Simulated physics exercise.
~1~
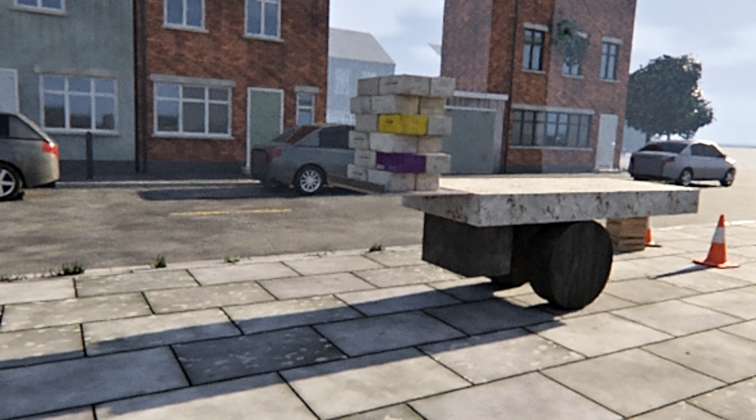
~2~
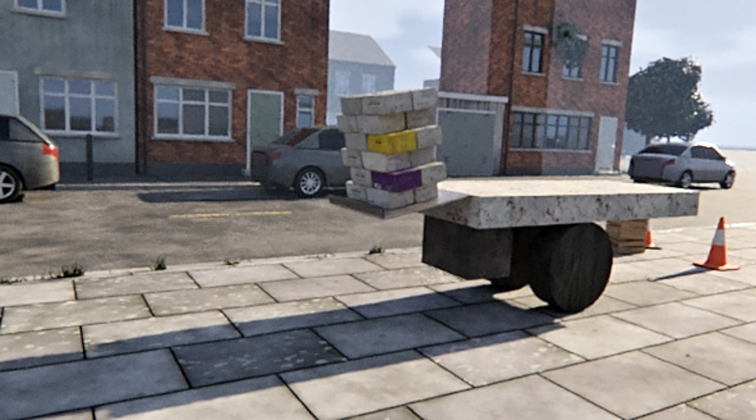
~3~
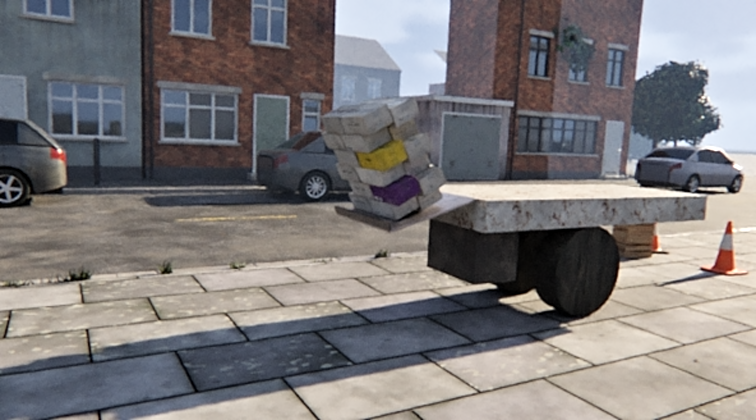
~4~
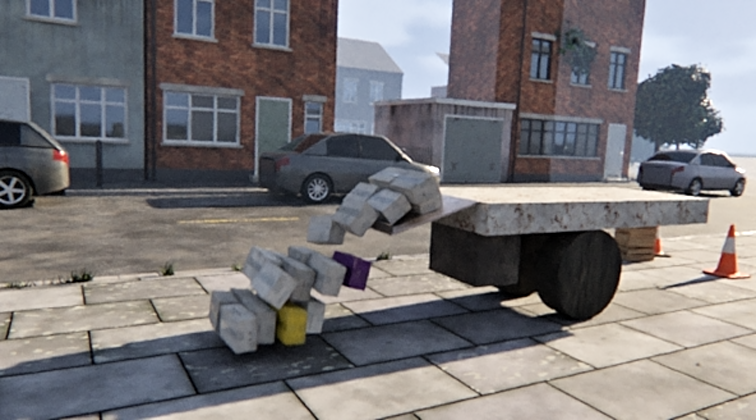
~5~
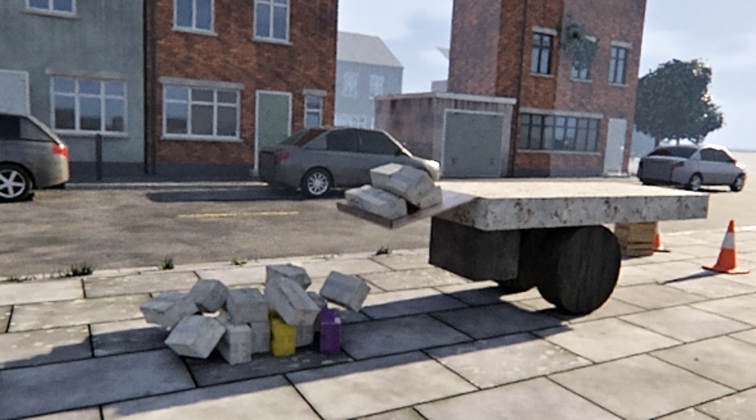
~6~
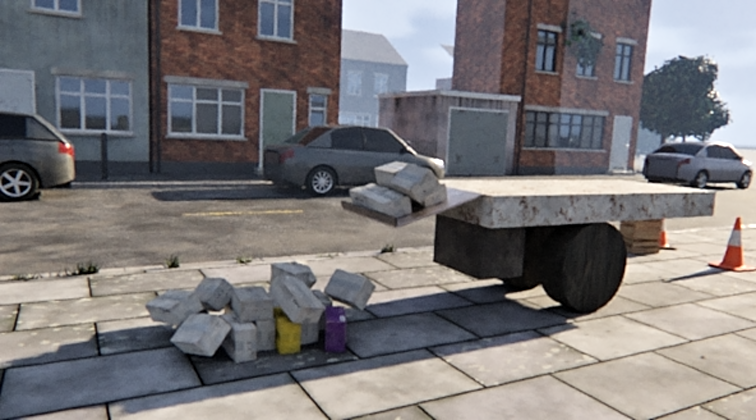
On a paved sidewalk beside a street of brick houses and parked cars, seen from a slightly swaying view at standing height, a flat stone-like bed rests on dark wheels. At its left end, a stack of pale grey boxes, one yellow and one purple, stands on a small flap, with orange cones at the right. The flap tips down to the left, and the stack leans with it. The boxes slide and topple off, tumbling onto the paving. Most end in a heap below, the yellow and purple ones side by side, while a few remain on the sloping flap.
